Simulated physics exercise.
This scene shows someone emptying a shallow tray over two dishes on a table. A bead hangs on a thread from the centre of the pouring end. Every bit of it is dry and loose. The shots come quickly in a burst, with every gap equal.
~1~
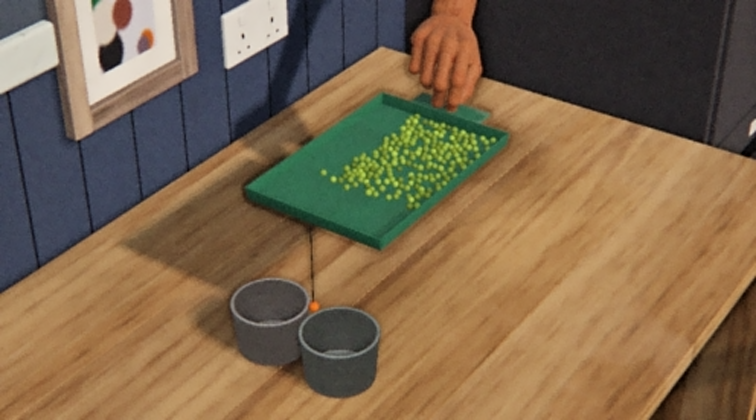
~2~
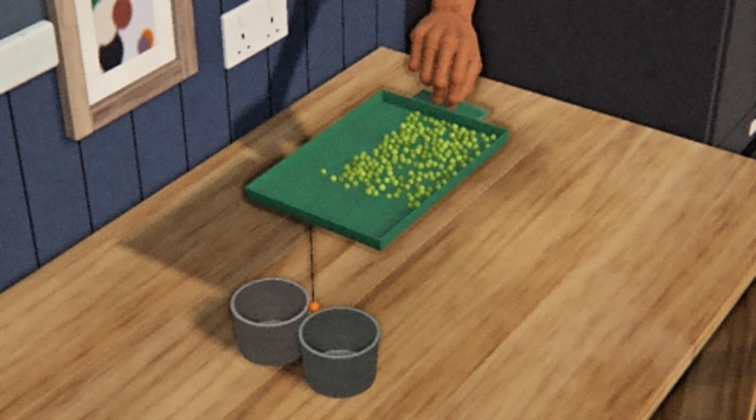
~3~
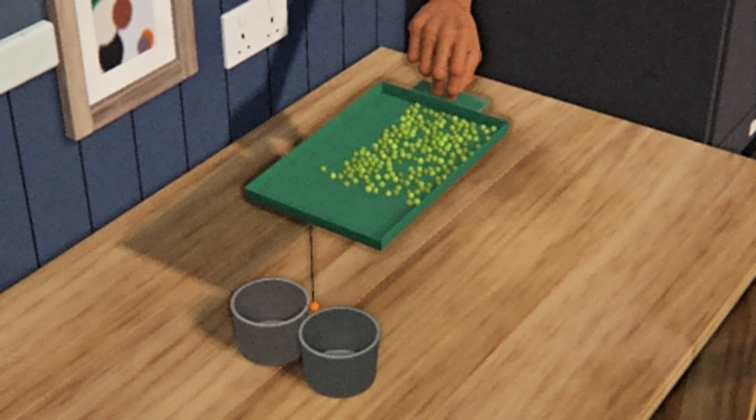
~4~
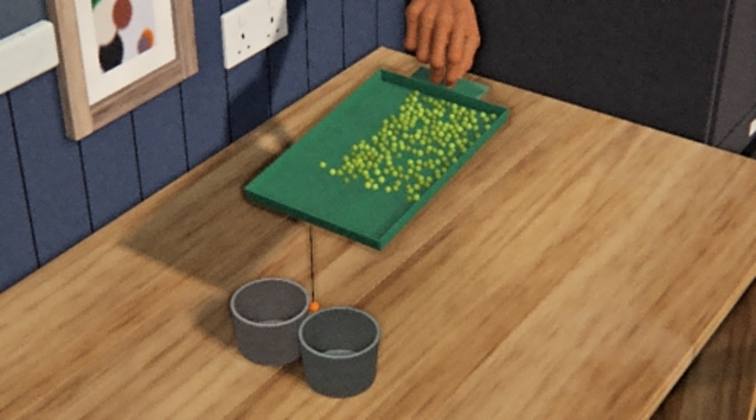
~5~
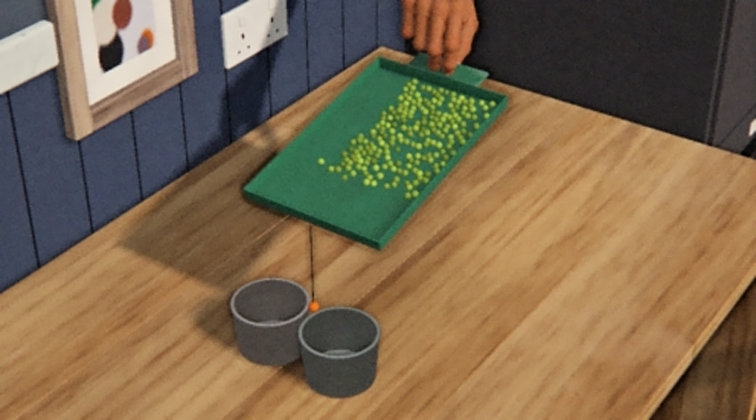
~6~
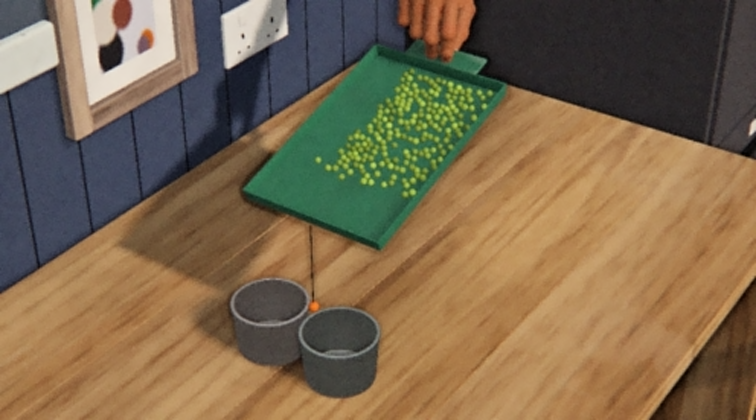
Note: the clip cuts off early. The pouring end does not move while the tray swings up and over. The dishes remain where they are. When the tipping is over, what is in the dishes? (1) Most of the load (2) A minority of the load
2.
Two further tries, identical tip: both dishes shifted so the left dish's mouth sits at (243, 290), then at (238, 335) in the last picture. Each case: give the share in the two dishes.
The first try yields 20% and the second yields 70%.
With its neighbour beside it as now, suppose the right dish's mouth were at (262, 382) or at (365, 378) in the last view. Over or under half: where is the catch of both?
A minority, then a majority.
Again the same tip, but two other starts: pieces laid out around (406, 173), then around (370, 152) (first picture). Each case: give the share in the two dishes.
Around 20 percent the first time, around 20 percent the second.
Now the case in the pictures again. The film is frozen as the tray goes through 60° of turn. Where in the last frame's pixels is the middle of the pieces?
I'd mark it close to (324, 221).
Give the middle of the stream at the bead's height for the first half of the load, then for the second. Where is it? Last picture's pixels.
The first part passes (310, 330); everything after passes (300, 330).
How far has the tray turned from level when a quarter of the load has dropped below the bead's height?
A tilt of roughly 100°.
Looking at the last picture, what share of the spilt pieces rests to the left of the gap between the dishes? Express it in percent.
It comes to about 70 percent.
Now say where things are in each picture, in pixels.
Corners of the pouring end at (248, 187) and (380, 238), level; middle of the load at (413, 158), dried peas; left dish at (248, 338); right dish at (317, 370); bead on its thread at (313, 307), in the first frame.
Corners of the pouring end at (248, 187) and (380, 238), level; middle of the load at (413, 156), in the second frame.
Corners of the pouring end at (248, 187) and (380, 239), tipped barely, level across its low end; middle of the load at (412, 150), in the third frame.
Corners of the pouring end at (247, 188) and (379, 239), tipped a little, level across its low end; middle of the load at (412, 142), in the fourth frame.
Corners of the pouring end at (246, 188) and (379, 240), tipped a little, level across its low end; middle of the load at (410, 134), in the fifth frame.
Corners of the pouring end at (246, 189) and (378, 241), tipped clearly, level across its low end; middle of the load at (407, 128); left dish at (248, 338); right dish at (317, 370), in the sixth frame.
Soon after the last picture, tray tipped steeply; most on the tray; a stray few in the right dish; a stray few in the left dish; a small part outside both; a small part in the air.
A little later, tray tipped right over; about two thirds on the tray; a small part in the right dish; a stray few in the left dish; about a quarter outside both; a small part in the air.
Later still, tray tipped past a quarter turn; about a quarter in the right dish; a small part in the left dish; about two thirds outside both.
By the end, tray tipped past a quarter turn; about a quarter in the right dish; a small part in the left dish; about two thirds outside both.
